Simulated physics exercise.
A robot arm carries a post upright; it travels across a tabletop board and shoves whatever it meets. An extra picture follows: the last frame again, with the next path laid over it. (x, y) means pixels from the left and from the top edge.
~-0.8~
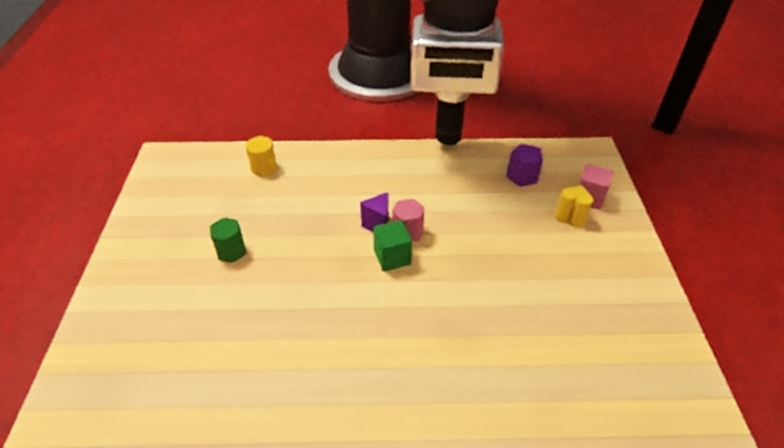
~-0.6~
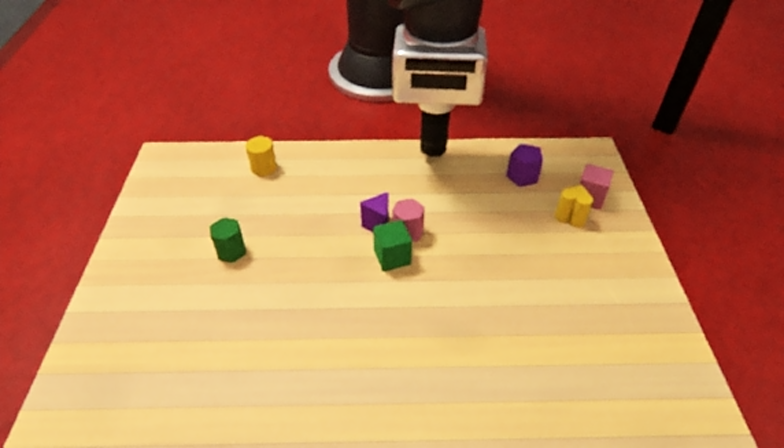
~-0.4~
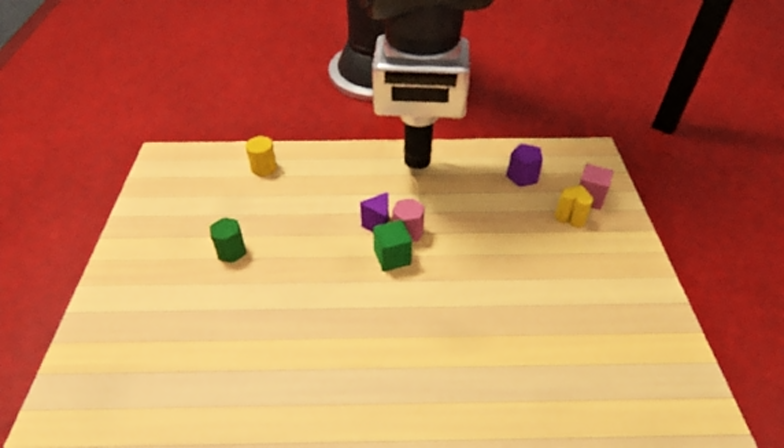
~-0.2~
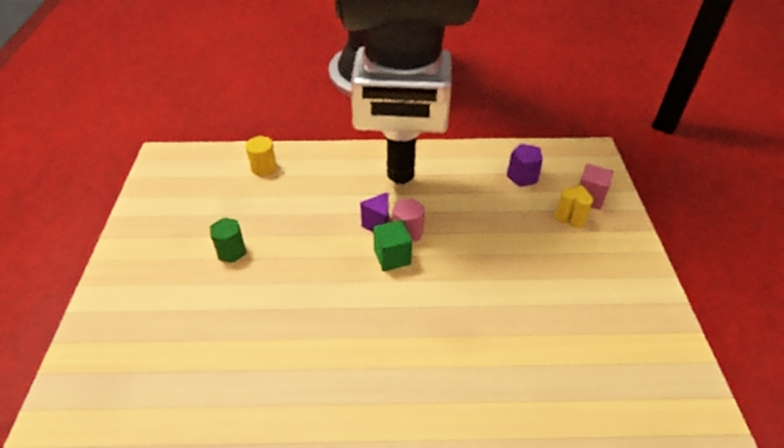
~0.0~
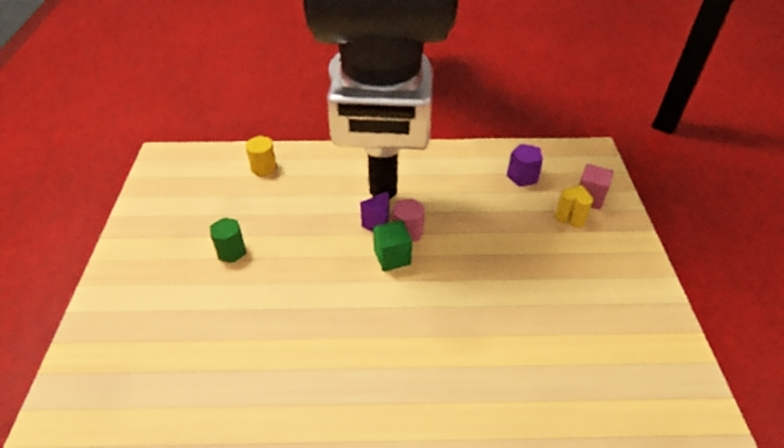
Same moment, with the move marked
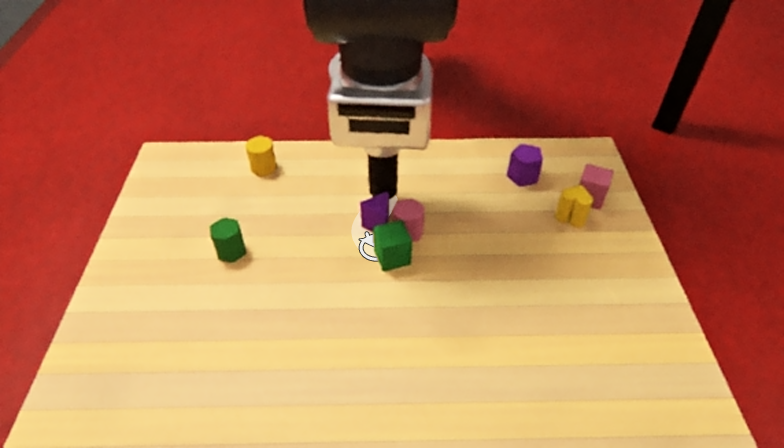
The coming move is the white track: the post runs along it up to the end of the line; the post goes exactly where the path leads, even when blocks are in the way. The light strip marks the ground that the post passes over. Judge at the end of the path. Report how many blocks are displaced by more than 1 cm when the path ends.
Two move.
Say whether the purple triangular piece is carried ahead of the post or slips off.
I'd say the purple triangular piece is still out in front of the post at the end.
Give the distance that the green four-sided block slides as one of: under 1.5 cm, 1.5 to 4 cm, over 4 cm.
It shifts 1.5 to 4 cm.
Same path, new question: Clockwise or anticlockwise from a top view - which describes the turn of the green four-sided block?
It is turned anticlockwise.
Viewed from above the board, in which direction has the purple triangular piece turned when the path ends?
Top view: Clockwise.
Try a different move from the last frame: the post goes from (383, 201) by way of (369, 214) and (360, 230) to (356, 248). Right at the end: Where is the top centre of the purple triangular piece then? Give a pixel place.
It is at (382, 224).
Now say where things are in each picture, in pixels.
Lower end of the post (448, 138), tops of blocks, purple triangular piece (378, 203), green four-sided block (392, 234), pink hexagon (409, 209), in the first picture.
Post (433, 149), blocks as before, in the second picture.
Post (417, 161), blocks as before, in the third picture.
Post (401, 175), blocks as before, in the fourth picture.
Post (383, 191), purple triangular piece (378, 203), green four-sided block (392, 234), pink hexagon (409, 209), in the fifth picture.
The drawn path runs from (383, 201) over (373, 215) and (367, 232) to (377, 247).
The first path, step by step. Halfway along, post (368, 214); purple triangular piece (373, 218); green four-sided block (394, 238), turned 15° anticlockwise.
At the end, post (376, 238); purple triangular piece (374, 245), turned 20° clockwise; green four-sided block (401, 249), turned 50° anticlockwise; pink hexagon not moved.
